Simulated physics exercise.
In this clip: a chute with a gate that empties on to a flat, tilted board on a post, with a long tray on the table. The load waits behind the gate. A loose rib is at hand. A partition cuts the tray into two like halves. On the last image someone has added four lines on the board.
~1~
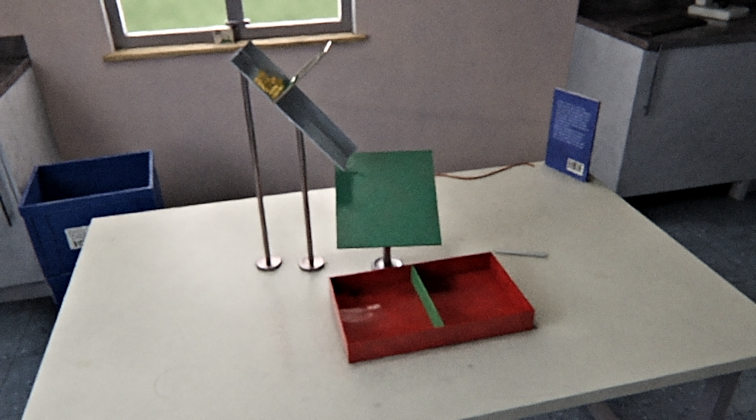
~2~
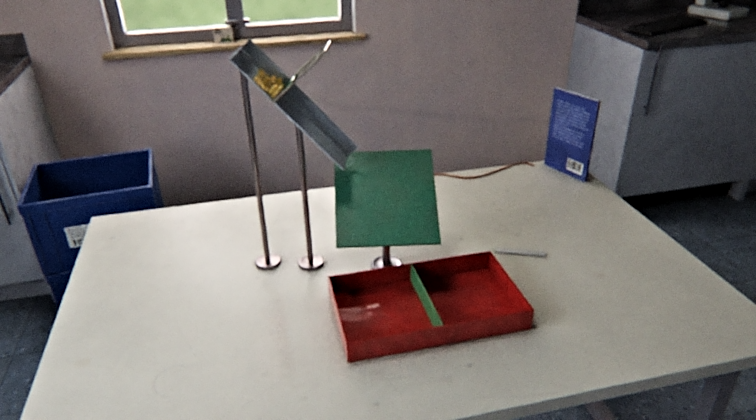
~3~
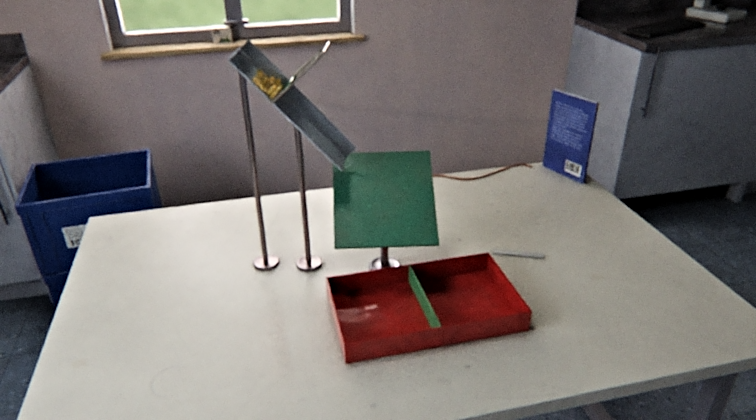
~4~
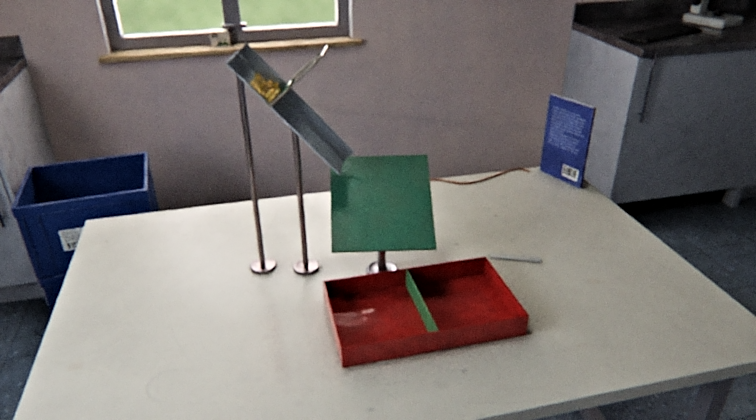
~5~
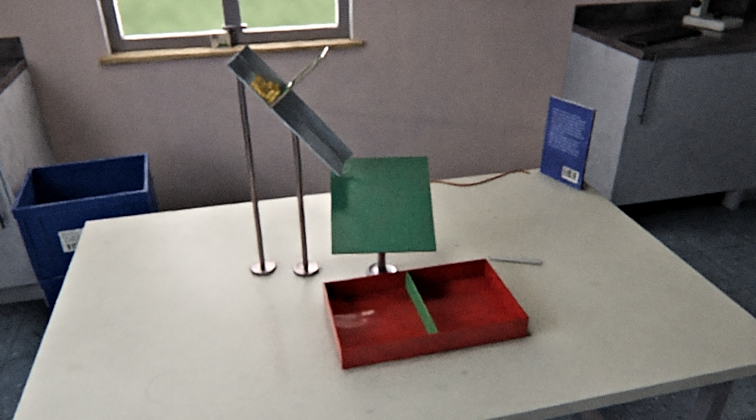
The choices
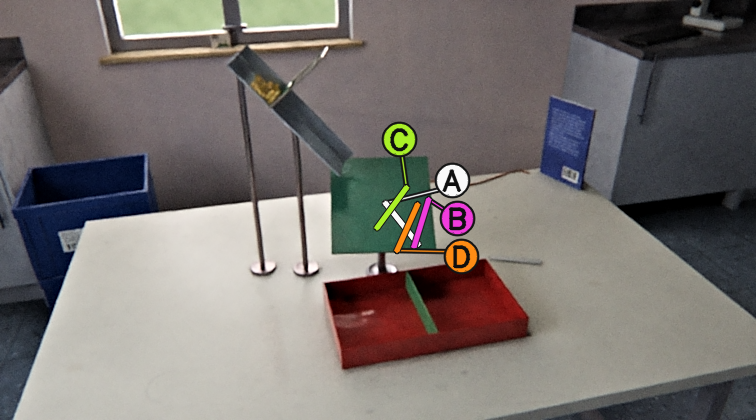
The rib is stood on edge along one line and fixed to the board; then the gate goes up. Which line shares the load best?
Line A.
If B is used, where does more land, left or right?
The left half.
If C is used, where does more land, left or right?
Left.
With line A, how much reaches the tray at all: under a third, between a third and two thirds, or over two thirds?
It is over two thirds.
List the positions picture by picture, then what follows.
The first frame shows load behind the gate at (269, 87), puffed corn balls; lip of the chute at (346, 164), sloping steeply.
The second frame shows middle of the board at (386, 196), tilted fairly steeply; middle of its low edge at (389, 245); of its high edge at (383, 151).
The third frame shows front corners of the tray at (345, 344) and (531, 311); front end of its middle wall at (441, 327); gate still shut at (291, 82).
The fourth frame shows middle of the load at (265, 90); lip at (341, 168).
The fifth frame shows middle of the load at (266, 92); lip at (341, 169).
On the marked copy, line A from (385, 203) to (418, 244); line B from (428, 199) to (414, 246); line C from (406, 187) to (377, 227); line D from (417, 204) to (397, 250).
With A, of what is caught, about half in the left half, about half in the right.
With B, of what is caught, most in the left half, a small part in the right.
With C, of what is caught, nearly all in the left half, a small part in the right.
With D, of what is caught, nearly all in the left half, a small part in the right.
